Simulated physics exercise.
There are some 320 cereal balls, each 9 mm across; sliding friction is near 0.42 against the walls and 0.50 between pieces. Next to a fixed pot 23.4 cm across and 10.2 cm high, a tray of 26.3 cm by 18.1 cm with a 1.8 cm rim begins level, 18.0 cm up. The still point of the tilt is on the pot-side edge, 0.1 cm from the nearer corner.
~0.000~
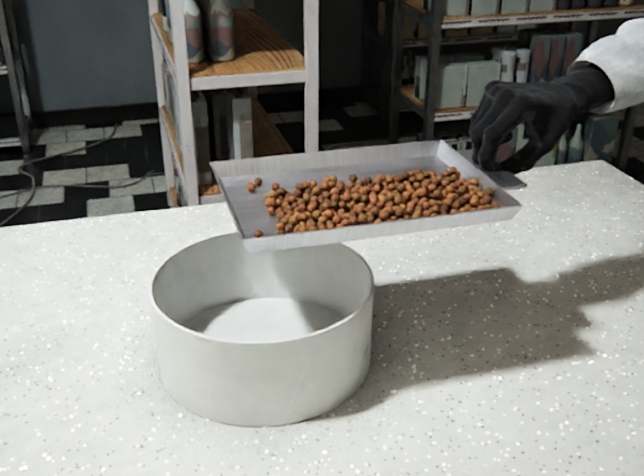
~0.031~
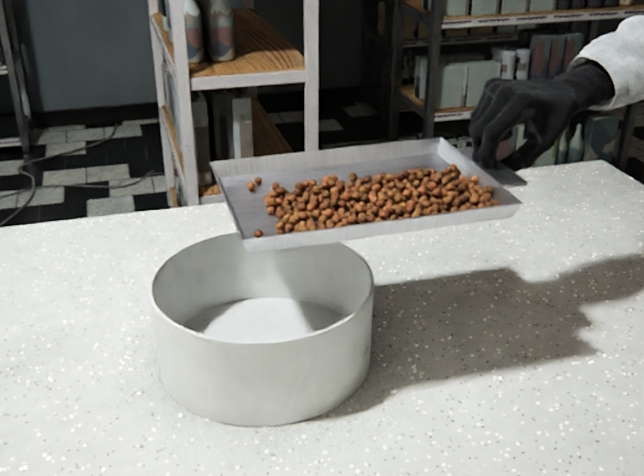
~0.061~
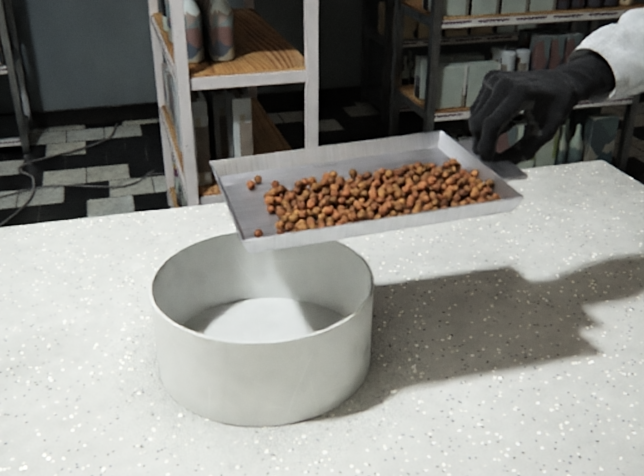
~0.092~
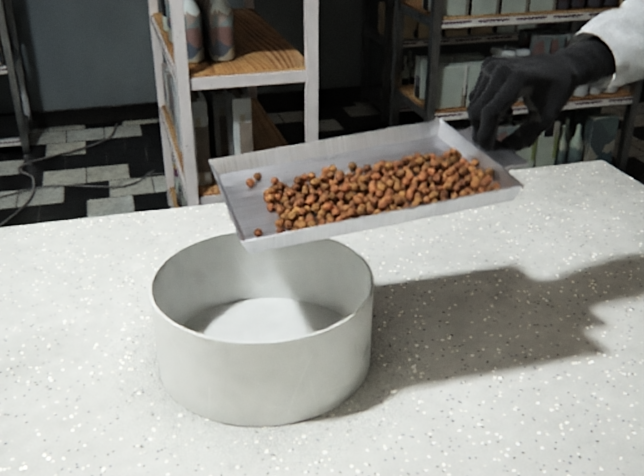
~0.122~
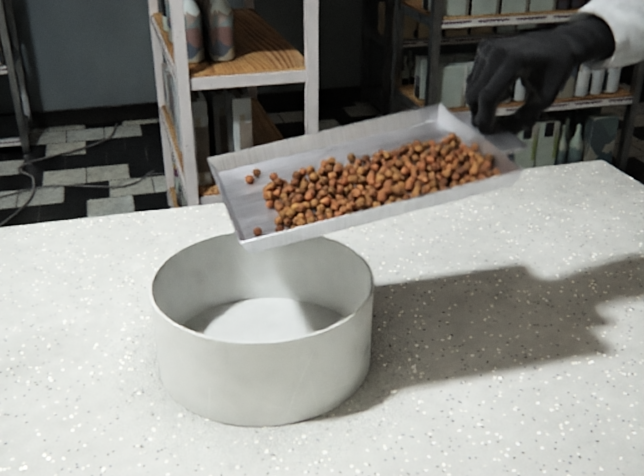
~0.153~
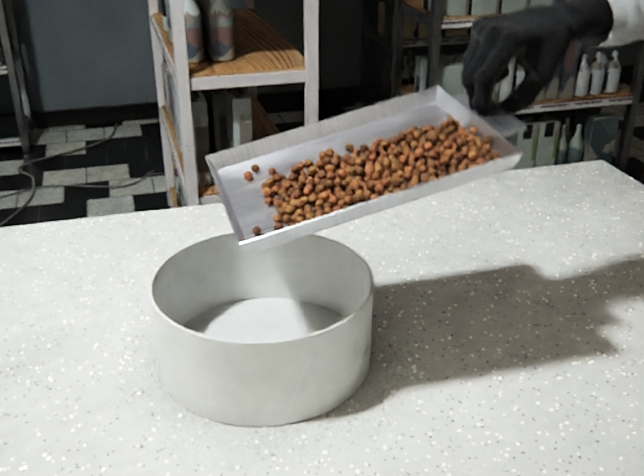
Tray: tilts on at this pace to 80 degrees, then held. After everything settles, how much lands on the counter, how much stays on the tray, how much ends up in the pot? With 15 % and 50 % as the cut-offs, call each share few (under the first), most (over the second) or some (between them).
My estimate: Counter: Most, left on the tray: Few, pot: Some.
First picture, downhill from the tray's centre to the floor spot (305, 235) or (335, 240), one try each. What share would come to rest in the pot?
Near 0 and 0 percent, in that order.
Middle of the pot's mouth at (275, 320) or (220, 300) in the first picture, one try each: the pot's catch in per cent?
That gives roughly 55 per cent and then 90 per cent.
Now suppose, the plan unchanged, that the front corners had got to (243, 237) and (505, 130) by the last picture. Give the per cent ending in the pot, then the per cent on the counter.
The pot gets 80 and the counter 20.
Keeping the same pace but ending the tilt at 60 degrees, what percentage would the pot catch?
You'd end up with some 20 % in the pot.
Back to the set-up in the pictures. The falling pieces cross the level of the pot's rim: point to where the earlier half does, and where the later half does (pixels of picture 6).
The first half passes near (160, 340) and the second half near (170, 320).
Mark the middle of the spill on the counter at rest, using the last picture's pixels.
Roughly at pixel (92, 445) in the last view.
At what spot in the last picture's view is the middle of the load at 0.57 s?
At that time the load is centred around (235, 192).
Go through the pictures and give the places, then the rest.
Tray tilt 0 degrees, front corners at (249, 236) and (513, 203); middle of the pieces at (381, 203); pot at (263, 278), in the first picture.
Tray tilt 1 degrees, front corners at (249, 236) and (513, 201); middle of the pieces at (381, 202), in the second picture.
Tray tilt 2 degrees, front corners at (248, 236) and (513, 195); middle of the pieces at (381, 198), in the third picture.
Tray tilt 5 degrees, front corners at (248, 236) and (513, 184), lowest corner left front; middle of the pieces at (381, 191), in the fourth picture.
Tray tilt 9 degrees, front corners at (247, 237) and (513, 169), lowest corner left front; middle of the pieces at (380, 183), in the fifth picture.
Tray tilt 13 degrees, front corners at (245, 237) and (512, 152), lowest corner left front; middle of the pieces at (378, 173); pot at (263, 278). Its pace works out near 135 degrees a second, in the sixth picture.
Then, at 0.40 s, tilt 47 degrees; the tray holds 100 %, the pot 0 %.
After 0.57 s, tilt 70 degrees; the tray holds 90 %, the pot 0 %.
After 0.85 s, tilt 80 degrees; the tray holds 5 %, the pot 20 %.
In the end, at 1.7 s, counter 70 %, tray 0 %, pot 30 %.
